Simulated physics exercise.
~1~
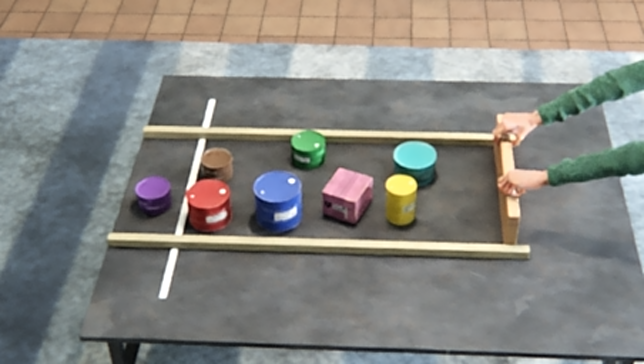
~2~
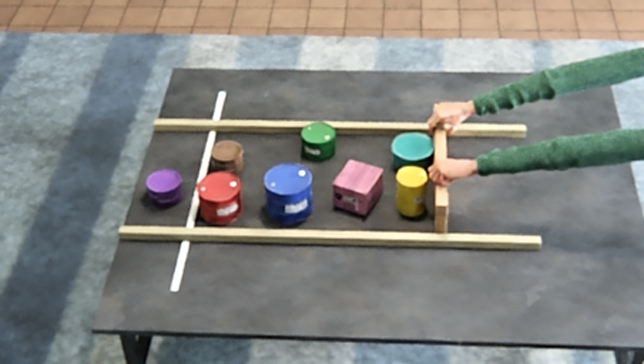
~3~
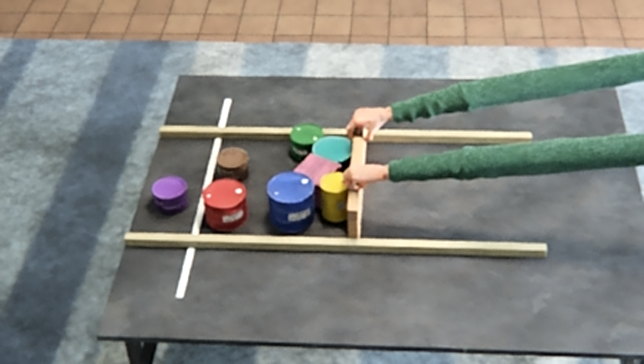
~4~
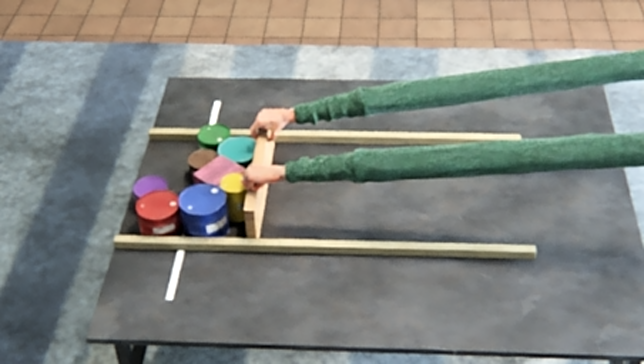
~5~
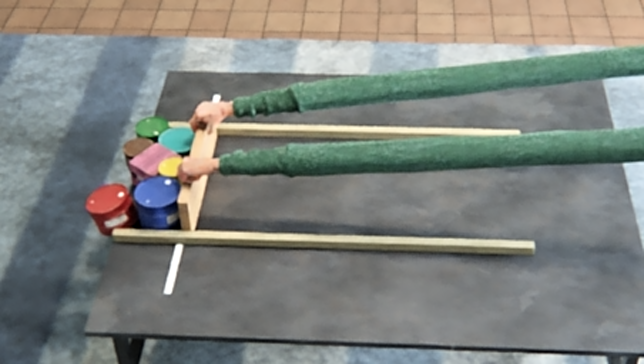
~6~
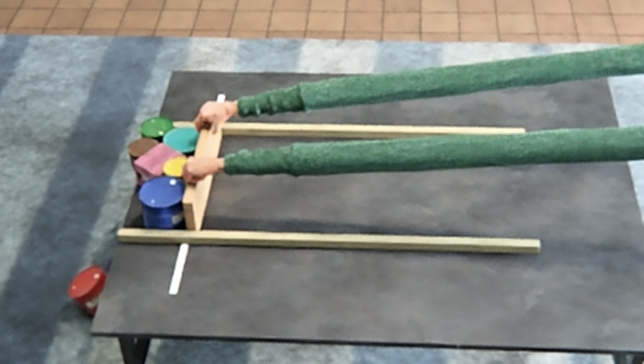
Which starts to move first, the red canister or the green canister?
The green canister starts to move first, while the red canister is still in its place. The red canister only shifts later, as the plank pushes the group further left.
